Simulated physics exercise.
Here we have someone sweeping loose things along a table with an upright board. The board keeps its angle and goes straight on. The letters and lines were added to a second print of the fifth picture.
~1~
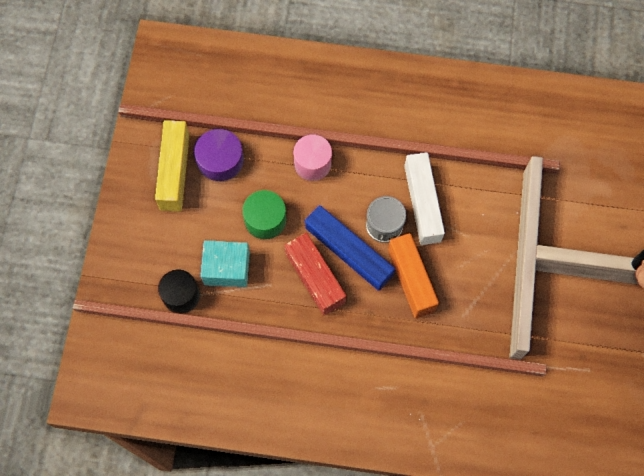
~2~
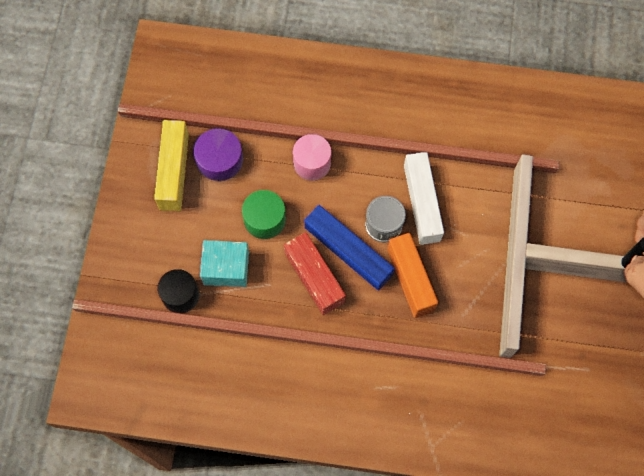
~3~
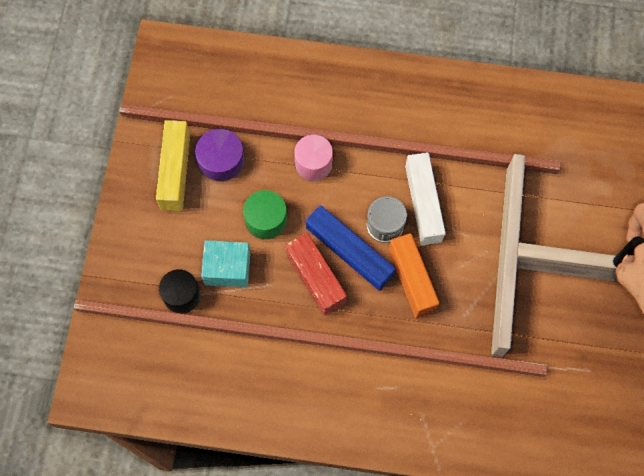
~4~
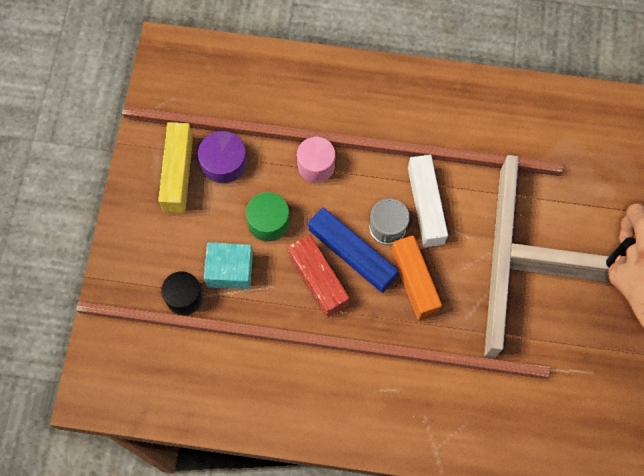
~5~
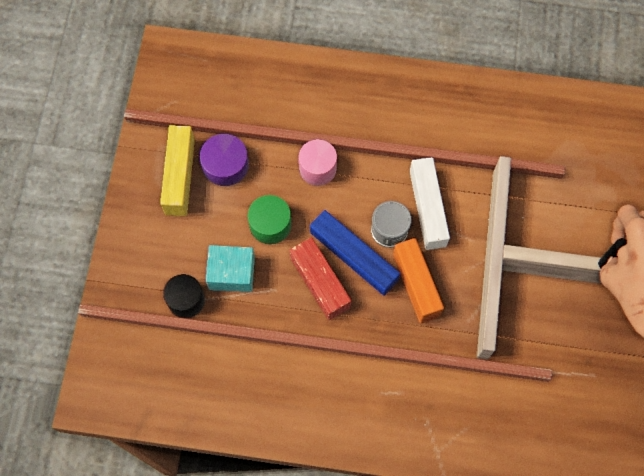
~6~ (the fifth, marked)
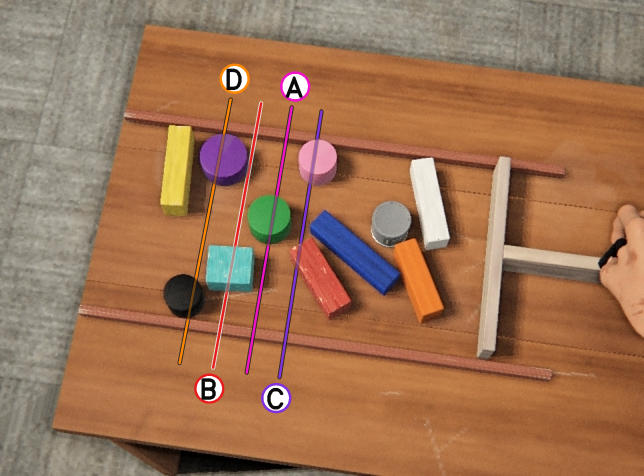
On a wooden table, a hand slid an upright board a short way left between two thin rails, toward scattered colourful blocks and round pieces, which stayed where they were, untouched by the board.
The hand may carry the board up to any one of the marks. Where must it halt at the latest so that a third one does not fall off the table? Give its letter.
As far as mark D.
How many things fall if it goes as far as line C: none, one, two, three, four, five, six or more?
The count is none.
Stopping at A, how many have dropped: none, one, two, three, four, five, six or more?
In all, none.
On the marked copy, A at (270, 234); B at (238, 229); C at (302, 238); D at (206, 225).
Taking D. A third of the way, board (392, 236); white bar (380, 195); red bar (313, 281).
Two thirds of the way, board (287, 222); black tin (138, 293); yellow bar (173, 169).
When it is over, board (207, 211); yellow bar over the edge; black tin over the edge; two fallen.
As for the rest, A is within the limit but short; B is within the limit but short; C is within the limit but short.
